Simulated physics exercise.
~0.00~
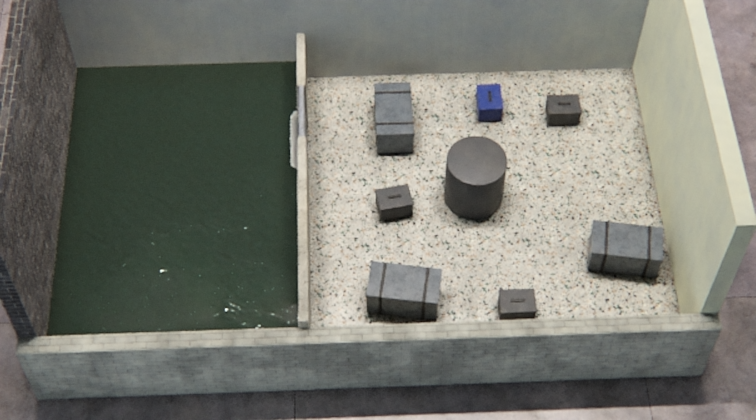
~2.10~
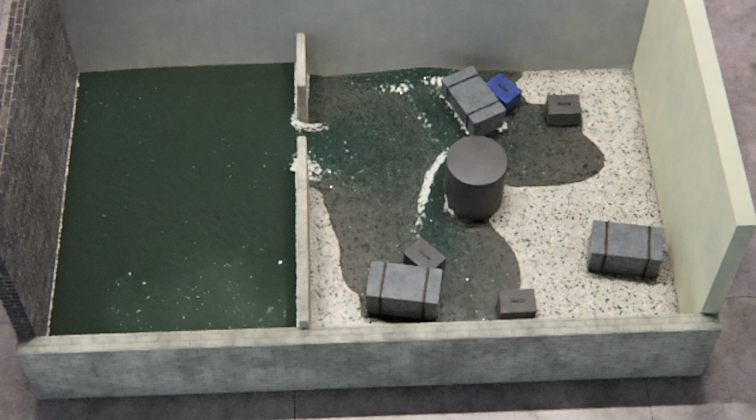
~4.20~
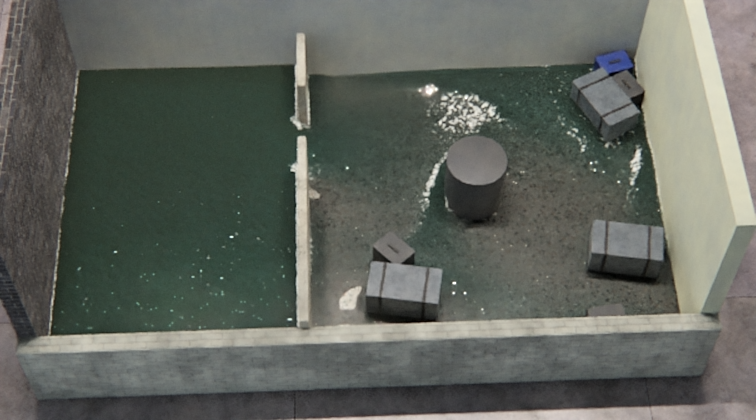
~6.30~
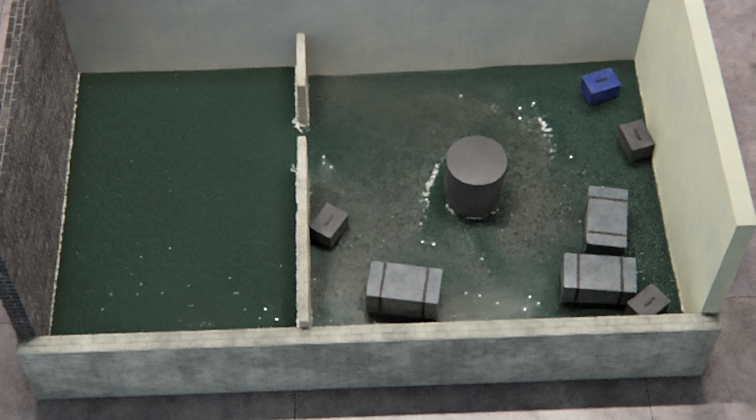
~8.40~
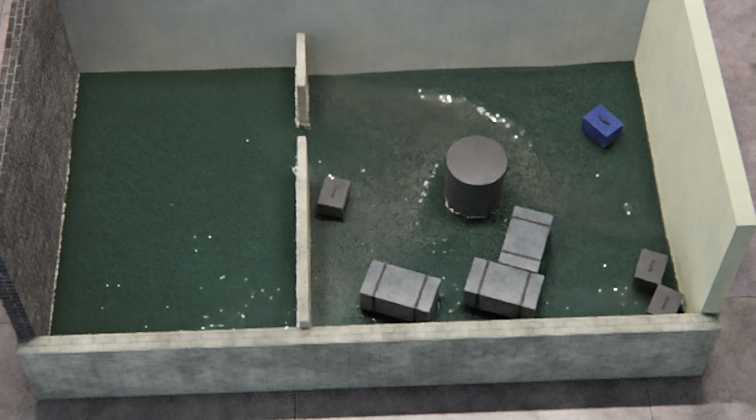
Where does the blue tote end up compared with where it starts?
It ends far from its starting spot, floating toward the right side of the right room after being carried away from its place near the back wall.
The video shows water from a flooded left room pouring through a gap into a dry right room with a dark cylinder, pushing totes and trunks toward the far right corner, until the room is flooded and several pieces drift downward and leftward along the near side.
